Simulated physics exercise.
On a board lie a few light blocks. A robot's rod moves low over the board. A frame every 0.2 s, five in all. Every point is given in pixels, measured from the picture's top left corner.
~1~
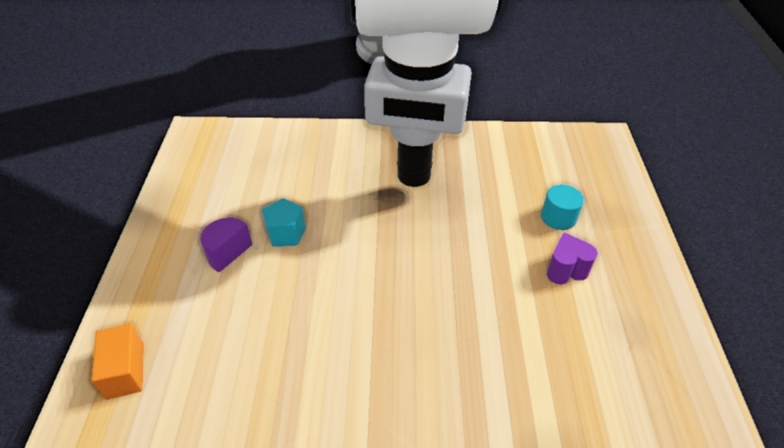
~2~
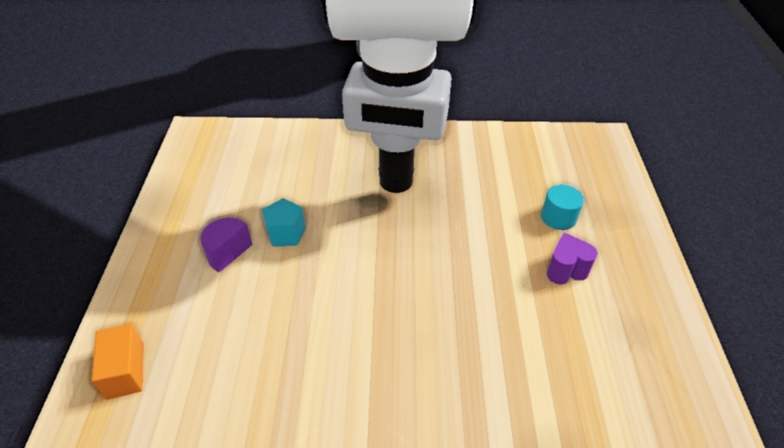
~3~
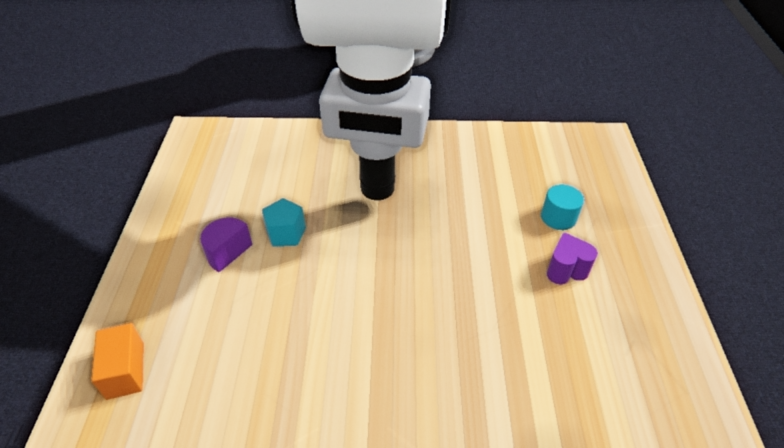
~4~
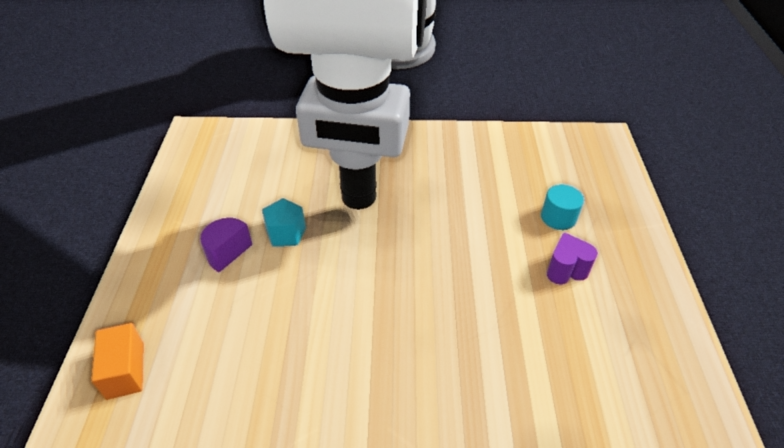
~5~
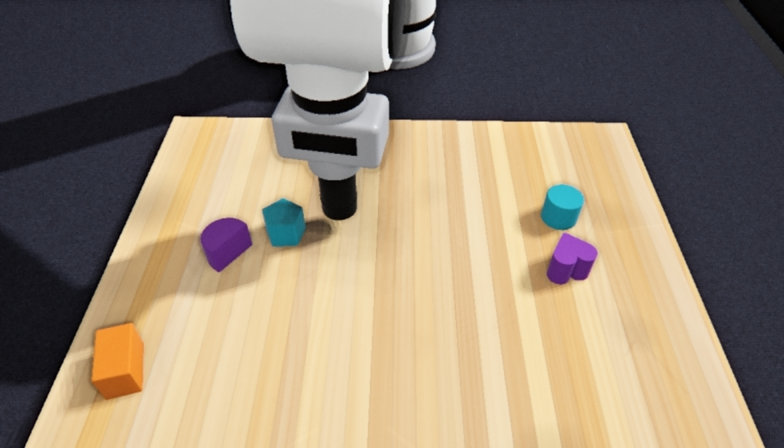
On a pale wooden board, a robot arm holds a black rod near the top middle, with purple and turquoise blocks to either side and an orange block at lower left. The arm moves the rod steadily left and slightly down, closer to the turquoise pentagon, while every block stays still.
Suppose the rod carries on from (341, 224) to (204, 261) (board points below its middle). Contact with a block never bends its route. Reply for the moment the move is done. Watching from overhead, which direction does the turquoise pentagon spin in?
Counterclockwise rotation.
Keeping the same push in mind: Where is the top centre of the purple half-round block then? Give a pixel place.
(112, 262)
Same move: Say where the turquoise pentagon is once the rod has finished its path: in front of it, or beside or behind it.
The rod keeps it before itself.
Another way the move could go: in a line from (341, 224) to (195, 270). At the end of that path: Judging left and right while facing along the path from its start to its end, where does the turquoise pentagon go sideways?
Facing from start to end, it shifts right.
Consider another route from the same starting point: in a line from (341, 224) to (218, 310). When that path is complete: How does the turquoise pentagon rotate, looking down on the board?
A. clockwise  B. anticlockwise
The answer is A.
The first path, step by step. One third of the way, rod (294, 220); purple half-round block (211, 234); turquoise pentagon (254, 218).
Two thirds of the way, rod (246, 232); purple half-round block (163, 248); turquoise pentagon (206, 230), turned 20° anticlockwise.
At the end, rod (199, 246); purple half-round block (112, 262); turquoise pentagon (157, 244), turned 20° anticlockwise.
